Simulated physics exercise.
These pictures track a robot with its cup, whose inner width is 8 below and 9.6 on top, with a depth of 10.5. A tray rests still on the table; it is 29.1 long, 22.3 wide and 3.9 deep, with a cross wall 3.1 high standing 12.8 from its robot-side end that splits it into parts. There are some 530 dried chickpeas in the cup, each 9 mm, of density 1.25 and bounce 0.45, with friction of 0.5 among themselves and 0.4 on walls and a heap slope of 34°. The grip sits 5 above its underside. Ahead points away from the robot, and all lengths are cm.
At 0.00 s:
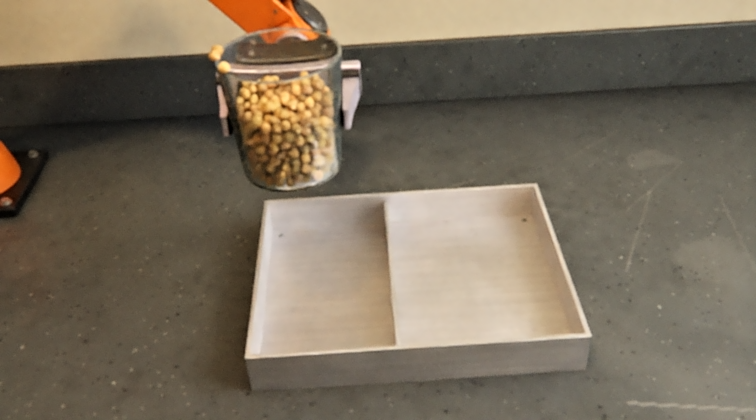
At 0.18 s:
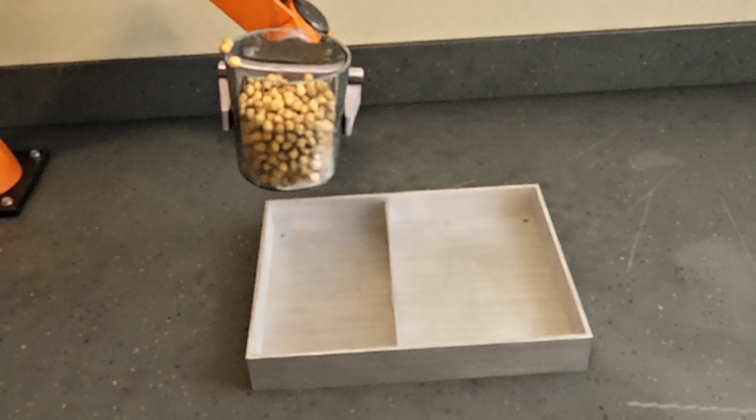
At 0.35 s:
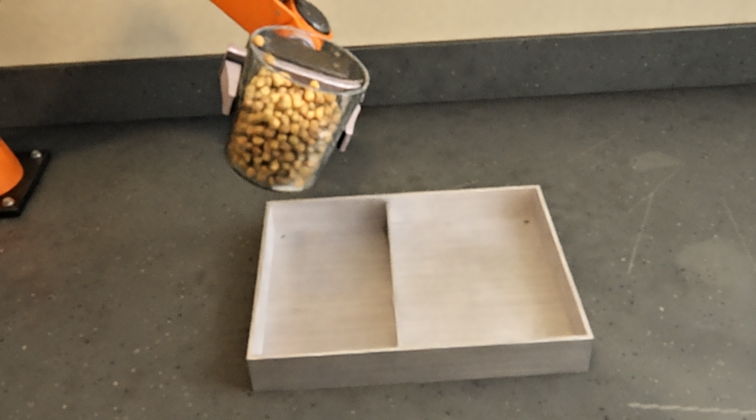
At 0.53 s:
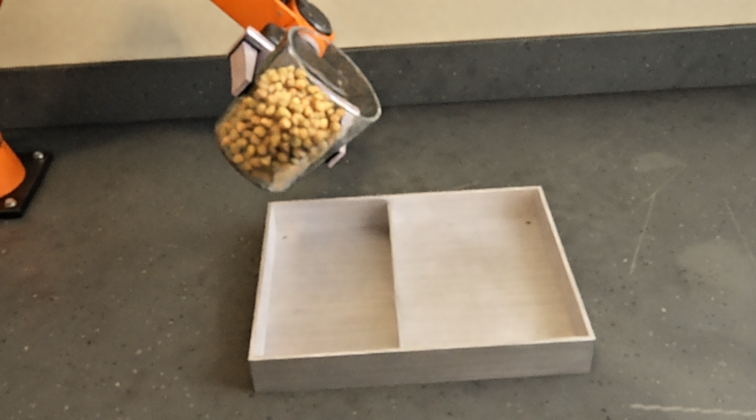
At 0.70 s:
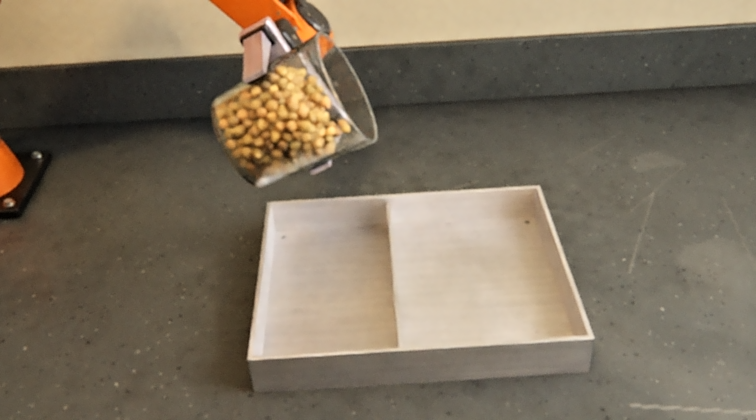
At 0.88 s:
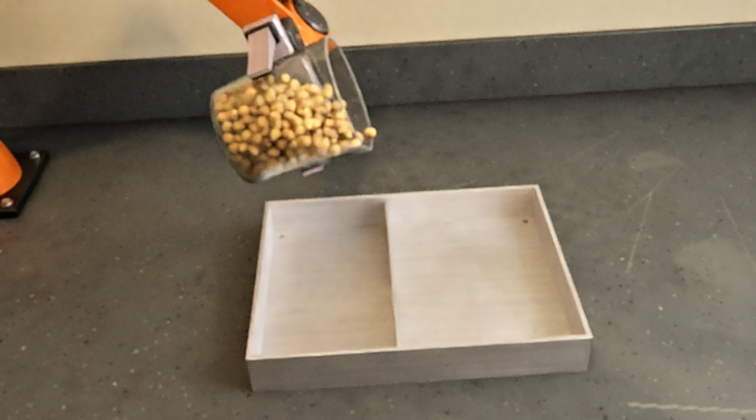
The video shows an orange robot arm holding a clear cup of dried chickpeas above a dark surface, tilting it steadily to the right as the chickpeas shift toward its rim, while a divided, empty tray rests below.
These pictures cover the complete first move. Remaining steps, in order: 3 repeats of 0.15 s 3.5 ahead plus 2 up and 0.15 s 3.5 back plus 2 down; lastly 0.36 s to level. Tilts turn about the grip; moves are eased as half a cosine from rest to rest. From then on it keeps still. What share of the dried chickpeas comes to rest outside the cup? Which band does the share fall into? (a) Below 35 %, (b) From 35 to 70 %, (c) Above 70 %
From 35 to 70 %.
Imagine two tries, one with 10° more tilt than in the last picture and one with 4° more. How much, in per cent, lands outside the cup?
75 and 60 %.
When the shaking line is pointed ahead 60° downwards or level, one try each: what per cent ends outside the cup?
Result: Approx. 0 % and 35 %, one try each.
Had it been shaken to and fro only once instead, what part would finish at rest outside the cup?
Approx. 15 per cent.
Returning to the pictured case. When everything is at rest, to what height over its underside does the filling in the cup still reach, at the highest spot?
Roughly 6.0 centimetres.
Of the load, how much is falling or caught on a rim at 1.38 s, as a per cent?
Reading at that time: Some 4 per cent.
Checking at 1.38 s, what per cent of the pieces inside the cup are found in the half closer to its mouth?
Something near 55 per cent is there.
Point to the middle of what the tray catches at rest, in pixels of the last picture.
Near pixel (457, 288).
After 1.38 s, tilted 71° forward, highest piece 23 above the table; 428 in the cup, 72 in the far-side part, 7 in the robot-side part, 21 in flight or on a rim.
After 1.89 s, tilted 56° forward, highest piece 22 above the table; 284 in the cup, 219 in the far-side part, 20 in the robot-side part, 5 in flight or on a rim.
After 2.34 s, level, highest piece 22 above the table; 282 in the cup, 226 in the far-side part, 20 in the robot-side part.
After 3.39 s, level, highest piece 22 above the table; 282 in the cup, 226 in the far-side part, 20 in the robot-side part.
In the end, 282 in the cup, 226 in the far-side part, 20 in the robot-side part. That is 47 % outside the cup.
